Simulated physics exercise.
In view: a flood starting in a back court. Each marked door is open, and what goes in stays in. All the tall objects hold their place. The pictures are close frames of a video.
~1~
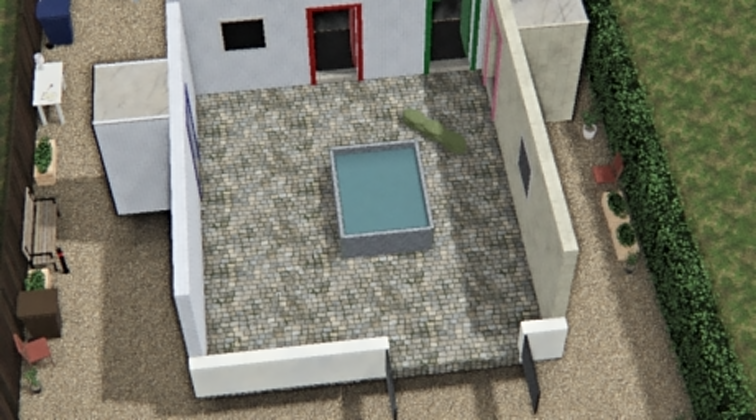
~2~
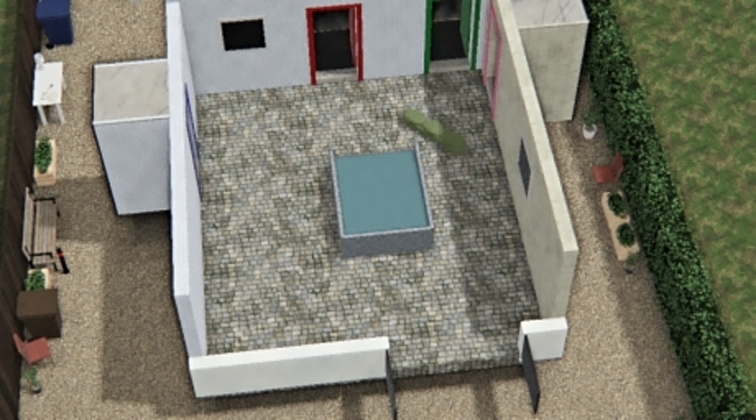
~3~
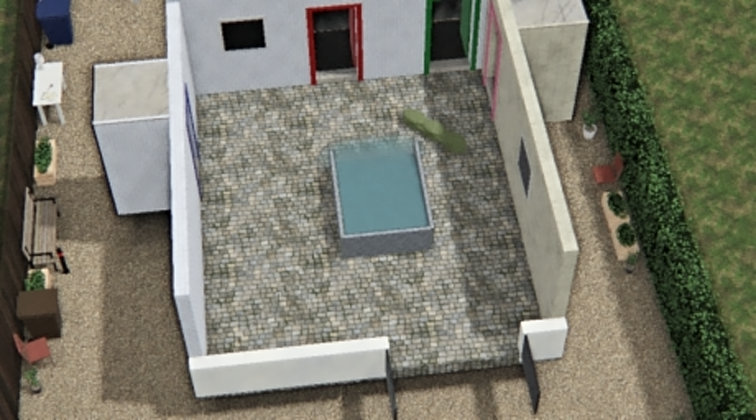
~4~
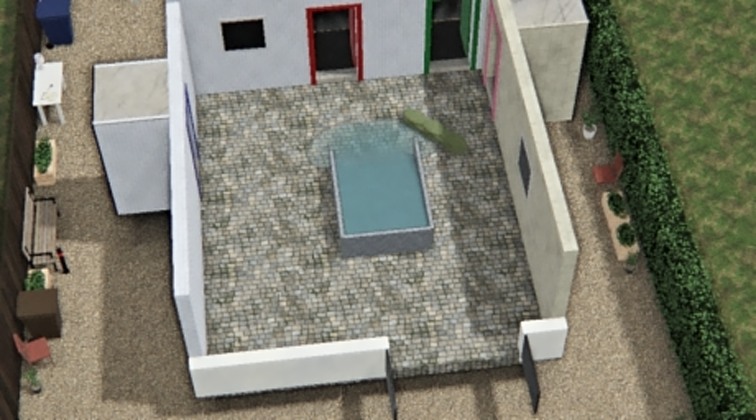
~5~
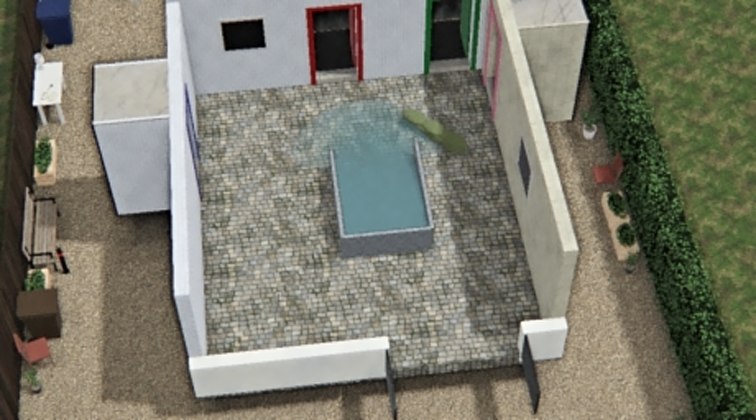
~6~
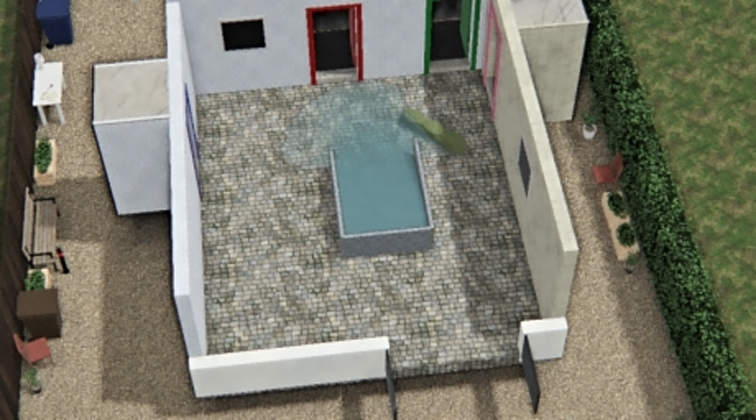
In a walled, cobbled back court, a raised rectangular tank of blue water sat still, then water spilled over its far side and spread in a thin, widening sheet across the stones behind it.
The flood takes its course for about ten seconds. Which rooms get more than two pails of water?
The green door admits no more than that; the pink door admits no more than that; the blue door admits no more than that; the red door lets in a lot.
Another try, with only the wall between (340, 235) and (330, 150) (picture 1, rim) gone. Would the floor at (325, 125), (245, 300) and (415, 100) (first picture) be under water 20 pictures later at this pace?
As listed: Free of water, under water, no water.
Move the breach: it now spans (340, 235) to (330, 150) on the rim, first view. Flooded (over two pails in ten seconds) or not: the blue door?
The blue one takes more.
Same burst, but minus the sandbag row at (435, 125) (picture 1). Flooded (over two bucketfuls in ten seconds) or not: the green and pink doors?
The green one lets more in; the pink one is under.
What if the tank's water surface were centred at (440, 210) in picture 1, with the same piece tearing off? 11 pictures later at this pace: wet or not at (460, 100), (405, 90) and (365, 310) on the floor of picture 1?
In that order: Flooded, awash, not flooded.
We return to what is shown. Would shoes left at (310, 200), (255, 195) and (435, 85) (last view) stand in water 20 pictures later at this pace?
In turn: Dry, clear, covered.
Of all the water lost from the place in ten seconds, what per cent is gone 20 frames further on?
Near 55 in a hundred.
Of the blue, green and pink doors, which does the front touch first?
I say the door marked green.
A moment on, water covers 20 % of the floor; the green door not reached, the pink door not reached, the blue door not reached, the red door over two buckets in.
Next, water covers 25 % of the floor; the green door wet at the sill, nothing in, the pink door wet at the sill, nothing in, the blue door not reached, the red door far over two buckets in.
Then, water covers 45 % of the floor; the green door wet at the sill, nothing in, the pink door wet at the sill, nothing in, the blue door wet at the sill, nothing in, the red door far over two buckets in.
Later, water covers 80 % of the floor; the green door under two buckets in, the pink door wet at the sill, nothing in, the blue door wet at the sill, nothing in, the red door far over two buckets in.
In the end, water covers 95 % of the floor; the green door under two buckets in, the pink door wet at the sill, nothing in, the blue door wet at the sill, nothing in, the red door far over two buckets in.
